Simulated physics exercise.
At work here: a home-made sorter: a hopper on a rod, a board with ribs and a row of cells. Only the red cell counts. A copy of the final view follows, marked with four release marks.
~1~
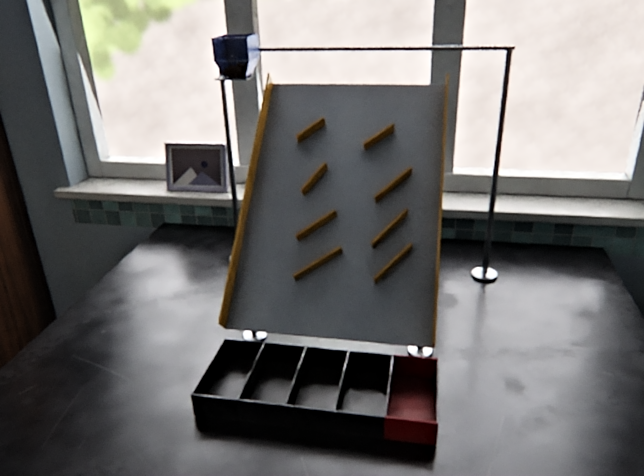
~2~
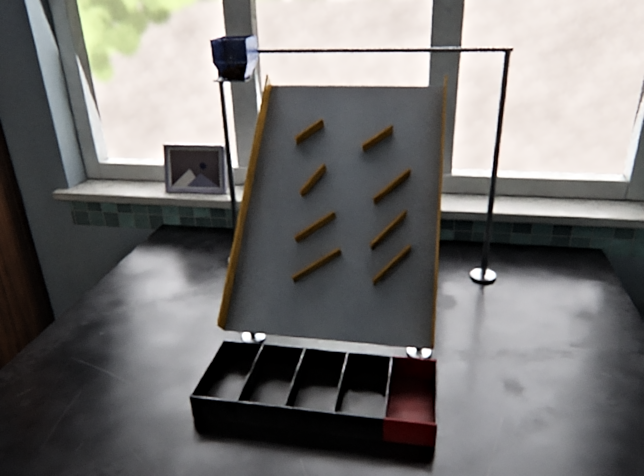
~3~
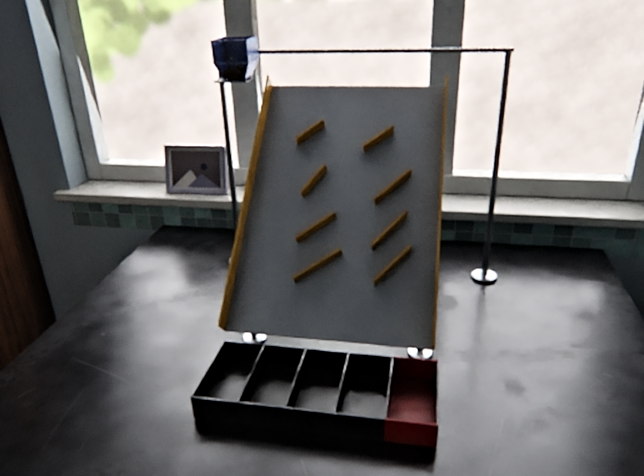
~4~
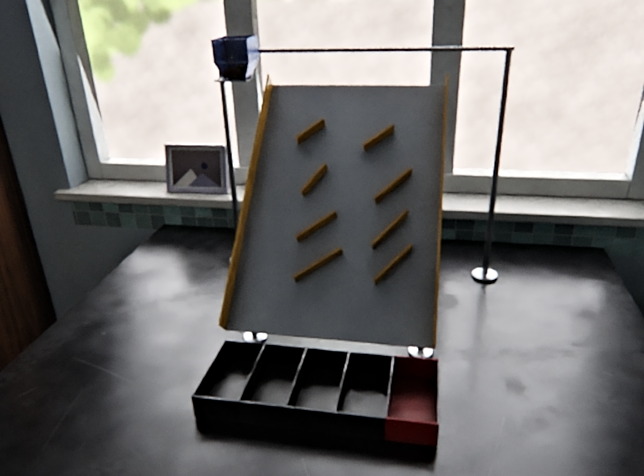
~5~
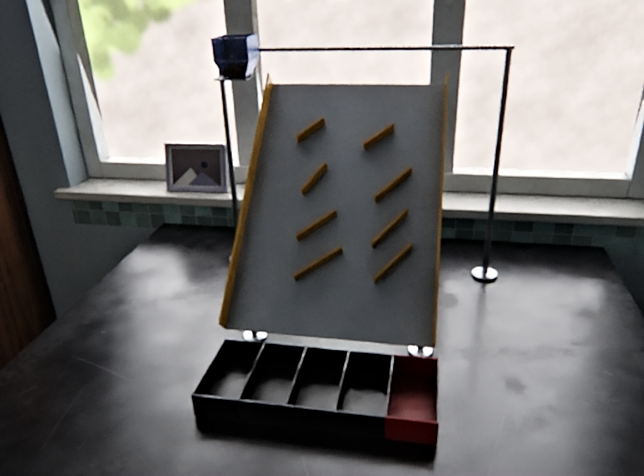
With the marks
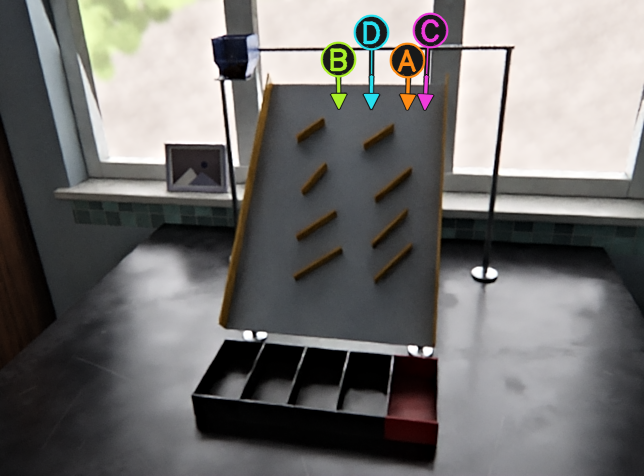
Nothing moves as a blue hopper hangs at the upper left above a ribbed board, with one red cell among black ones.
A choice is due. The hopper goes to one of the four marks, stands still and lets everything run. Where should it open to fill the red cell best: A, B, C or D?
The answer is mark C.
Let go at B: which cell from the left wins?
The first.
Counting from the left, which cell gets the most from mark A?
The first.
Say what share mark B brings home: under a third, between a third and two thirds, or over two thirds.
Mark B gives under a third.
On the marked copy, mark A meets the board at (407, 104); mark B meets the board at (338, 103); mark C meets the board at (425, 104); mark D meets the board at (371, 103).
With A, close to a third in the red cell, close to half in other cells, a small share outside the box.
With B, none at all in the red cell, all but a few in other cells.
With C, close to half in the red cell, close to a third in other cells, a small share outside the box.
With D, only a few in the red cell, all but a few in other cells.
